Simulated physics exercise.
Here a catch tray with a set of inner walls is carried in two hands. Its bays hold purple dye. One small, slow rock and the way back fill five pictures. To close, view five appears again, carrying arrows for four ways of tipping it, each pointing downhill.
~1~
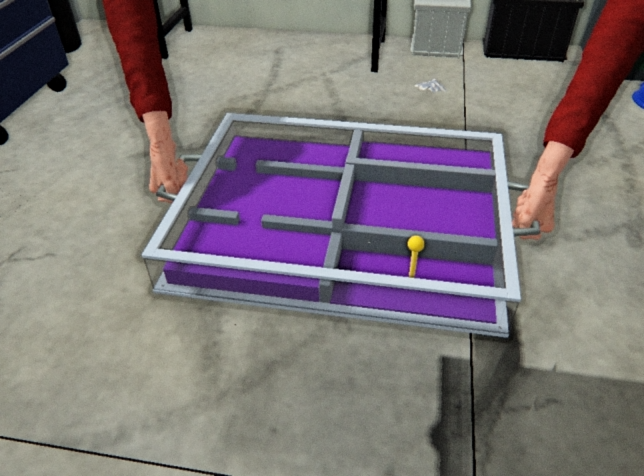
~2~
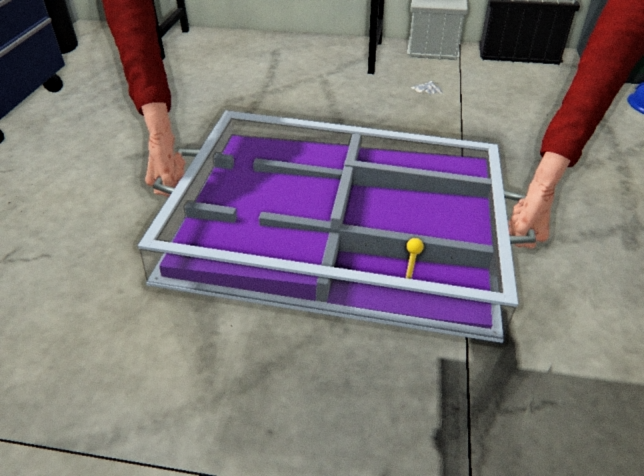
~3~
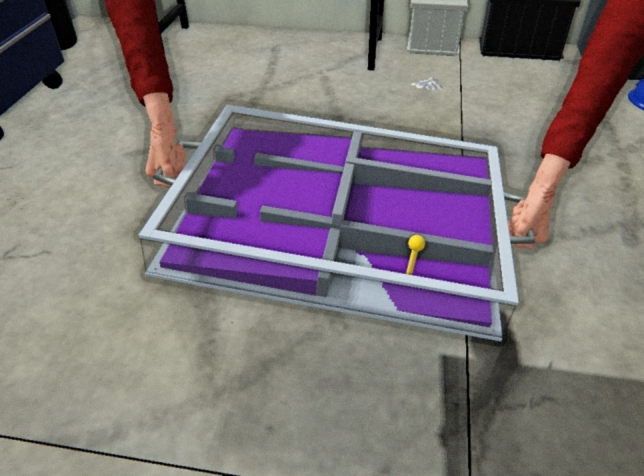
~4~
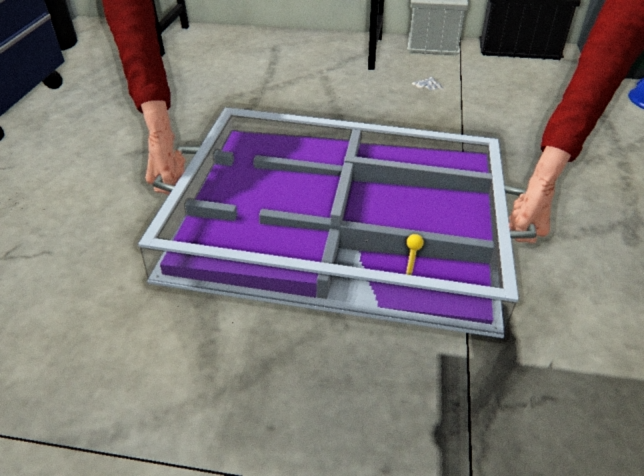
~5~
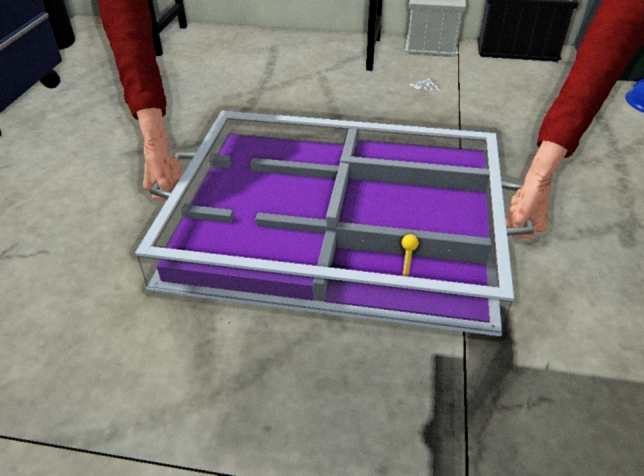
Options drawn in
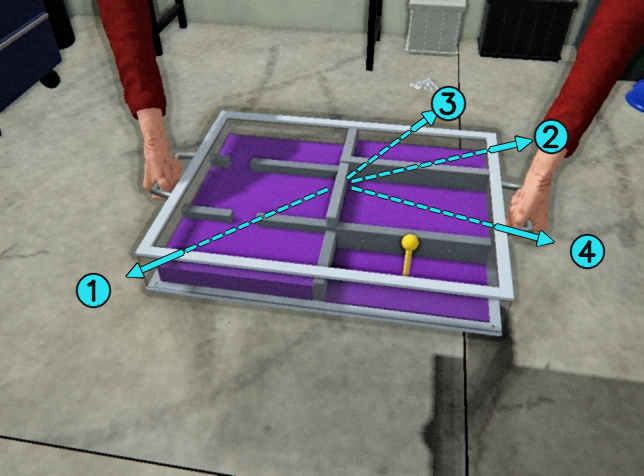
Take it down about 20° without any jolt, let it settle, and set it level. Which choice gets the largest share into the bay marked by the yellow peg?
Best: 4.
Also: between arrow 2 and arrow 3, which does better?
2 it is.
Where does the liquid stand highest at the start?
That is the back right bay.
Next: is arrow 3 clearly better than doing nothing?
No.
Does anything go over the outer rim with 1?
Yes.
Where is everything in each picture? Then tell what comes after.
The tray is level; deepest in the back right bay, at (422, 163), shallowest in the front right; yellow peg at (416, 244).
Tipped about 3° down to the back right; no wall is crossed.
Tipped about 6° down to the back right; no wall is crossed; yellow peg at (417, 243).
Tipped about 3° down to the back right; no wall is crossed.
The tray is level; deepest in the back right bay, at (416, 162), shallowest in the front right; yellow peg at (410, 243).
On the marked copy, 1 ends at (131, 274); 2 ends at (526, 141); 3 ends at (434, 113); 4 ends at (548, 240).
With 1, about 5 % of the liquid ends in the peg's bay; about 46 % goes over the rim.
With 2, about 7 % of the liquid ends in the peg's bay; about 32 % goes over the rim.
With 3, about 3 % of the liquid ends in the peg's bay; about 29 % goes over the rim.
With 4, about 18 % of the liquid ends in the peg's bay; about 33 % goes over the rim.
